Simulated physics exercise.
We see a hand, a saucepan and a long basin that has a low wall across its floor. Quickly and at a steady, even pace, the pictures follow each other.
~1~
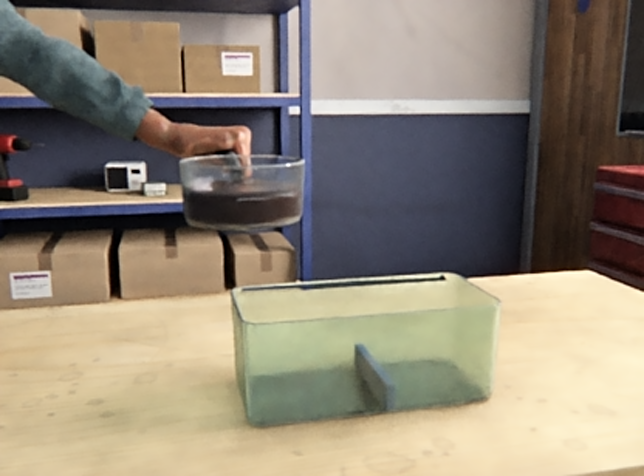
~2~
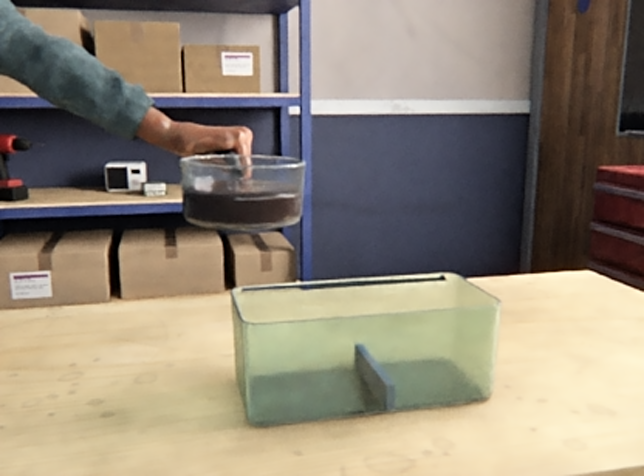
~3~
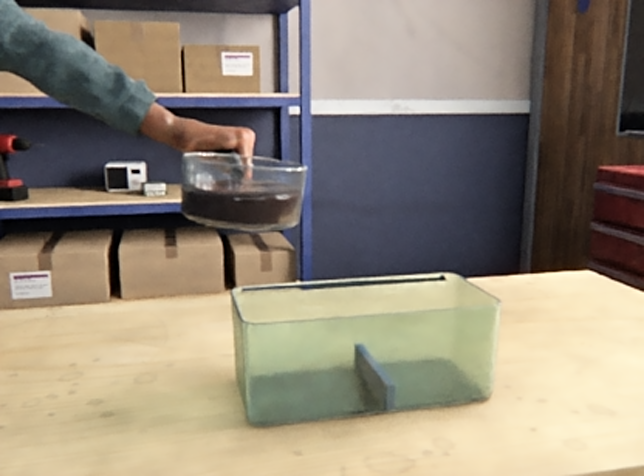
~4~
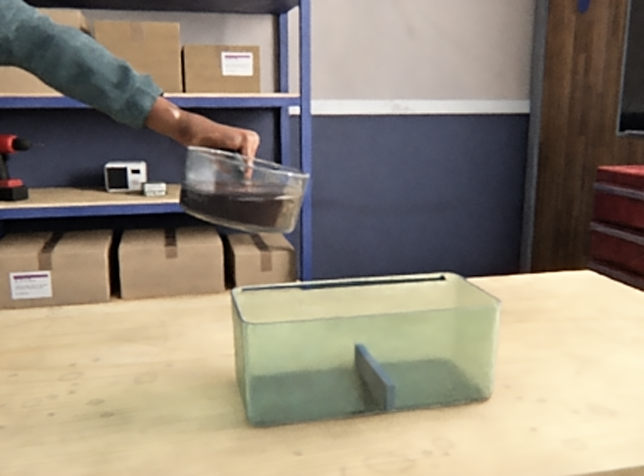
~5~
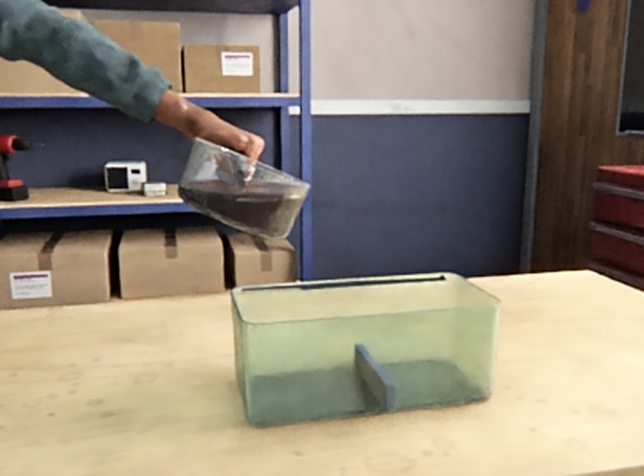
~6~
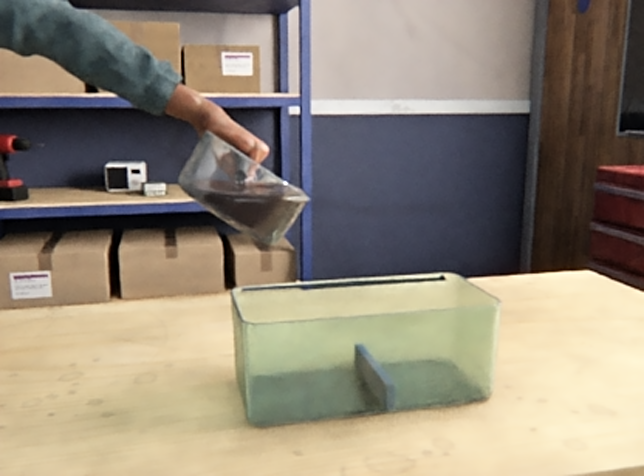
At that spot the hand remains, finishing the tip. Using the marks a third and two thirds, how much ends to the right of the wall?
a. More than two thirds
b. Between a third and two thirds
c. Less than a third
c.
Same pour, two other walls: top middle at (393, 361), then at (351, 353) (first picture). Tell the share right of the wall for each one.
Try one about 15 %, try two about 30 %.
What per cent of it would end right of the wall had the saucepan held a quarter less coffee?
10 %.
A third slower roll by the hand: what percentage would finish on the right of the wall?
I'd say close to 5 %.
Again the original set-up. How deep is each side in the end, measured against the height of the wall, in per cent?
Left part: 70 per cent, right part: 0 per cent.
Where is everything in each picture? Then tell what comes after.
Tilt 0°; pouring edge (302, 161); surface from (184, 189) to (298, 185); the long basin's rim runs from (237, 306) to (478, 289); the wall's top is at (373, 363), in the first picture.
Tilt 2°; pouring edge (302, 163); surface from (184, 188) to (298, 186), in the second picture.
Tilt 6°; pouring edge (304, 168); surface from (185, 188) to (298, 187), in the third picture.
Tilt 14°; pouring edge (306, 176); surface from (183, 187) to (299, 188), in the fourth picture.
Tilt 23°; pouring edge (307, 187); surface from (181, 185) to (302, 189), in the fifth picture.
Tilt 35°; pouring edge (306, 199); surface from (183, 183) to (300, 189); 1 per cent is over the edge, in the sixth picture.
A moment on, the saucepan is tipped on its side and 38 per cent is still to pour, 23 is left of the wall and 0 right of it.
Next, the saucepan is tipped on its side and 13 per cent is still to pour, 75 is left of the wall and 1 right of it.
Then the saucepan is tipped on its side and 3 per cent is still to pour, 88 is left of the wall and 4 right of it.
Later the saucepan is tipped on its side and 1 per cent is still to pour, 93 is left of the wall and 5 right of it.
Finally, 94 per cent lies left of the wall, 5 right of it and 1 outside.
